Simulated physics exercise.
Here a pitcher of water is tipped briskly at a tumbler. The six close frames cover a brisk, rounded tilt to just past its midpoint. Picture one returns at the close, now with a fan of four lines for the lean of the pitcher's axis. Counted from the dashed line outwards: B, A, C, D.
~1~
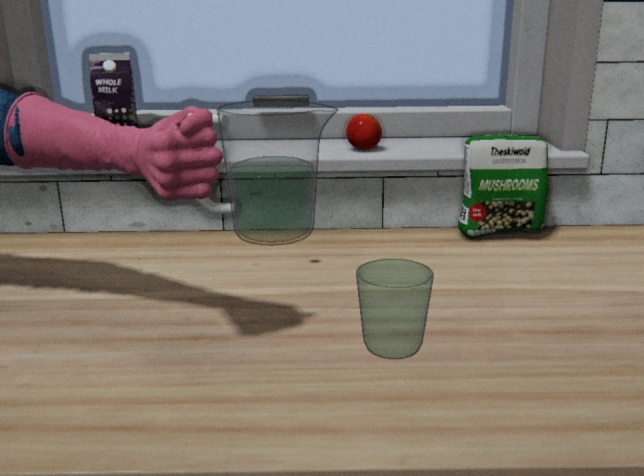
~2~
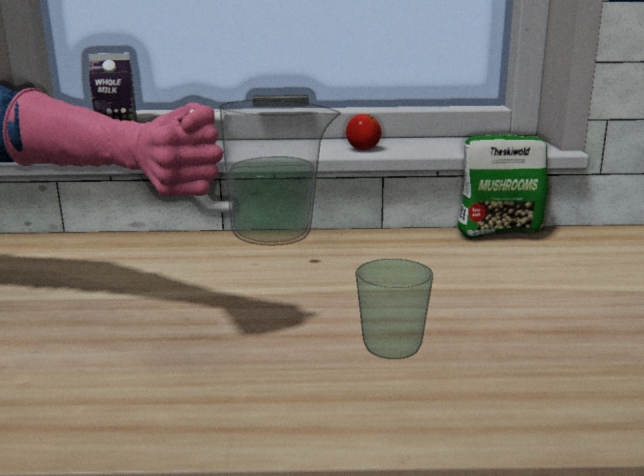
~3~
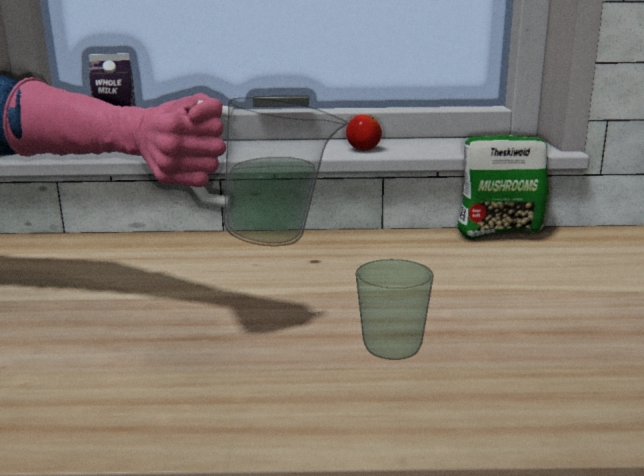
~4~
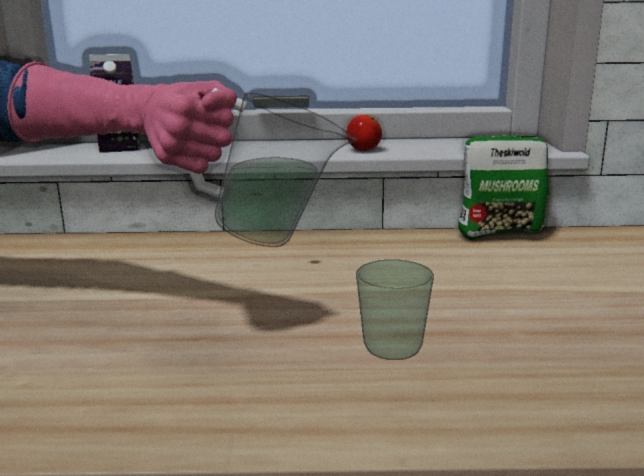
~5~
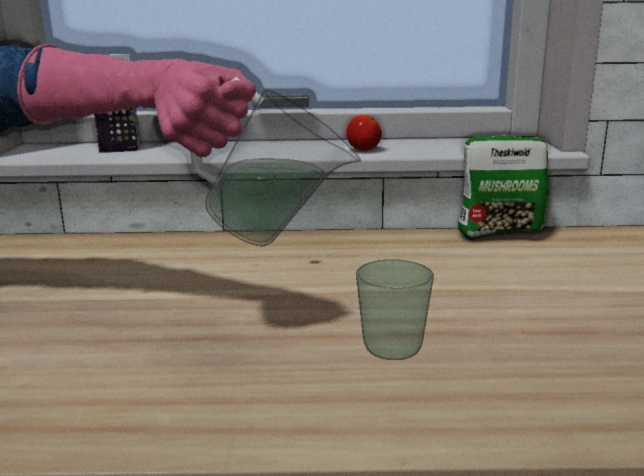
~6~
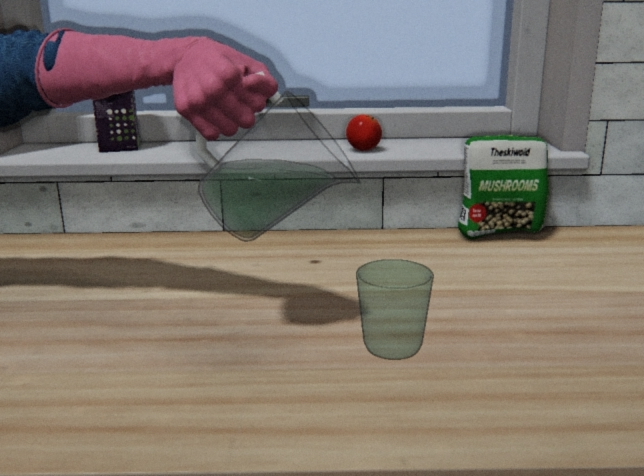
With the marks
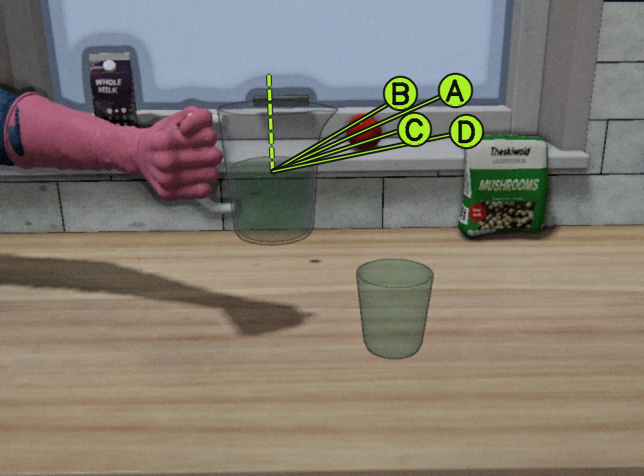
We see a pink-gloved hand holding a clear pitcher of greenish liquid upright beside an empty tumbler on a wooden counter, then tilting it steadily to the right until it leans steeply, with all the liquid still inside.
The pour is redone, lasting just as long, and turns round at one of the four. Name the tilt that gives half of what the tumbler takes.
It is C.
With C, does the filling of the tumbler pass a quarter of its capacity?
Yes, clearly.
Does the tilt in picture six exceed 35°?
Yes, it does.
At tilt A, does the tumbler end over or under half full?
Under half.
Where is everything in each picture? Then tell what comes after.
In the first frame, upright, lip at (337, 109); rim of the tumbler round (395, 272); nothing has left yet.
In the second frame, tipped about 3°, lip at (339, 113); nothing has left yet.
In the third frame, tipped about 10°, lip at (346, 122); nothing has left yet.
In the fourth frame, tipped about 21°, lip at (355, 139); nothing has left yet.
In the fifth frame, tipped about 35°, lip at (360, 159); nothing has left yet.
In the sixth frame, tipped about 50°, lip at (360, 181); nothing has left yet.
In lime, A at (439, 96); B at (386, 105); C at (397, 131); D at (449, 134).
For tilt A, the tumbler ends with about 34 % of what it can hold.
For tilt B, the tumbler ends with about 19 % of what it can hold.
For tilt C, the tumbler ends with about 52 % of what it can hold.
For tilt D, the tumbler ends with about 65 % of what it can hold; 5 % of the water is spilt.
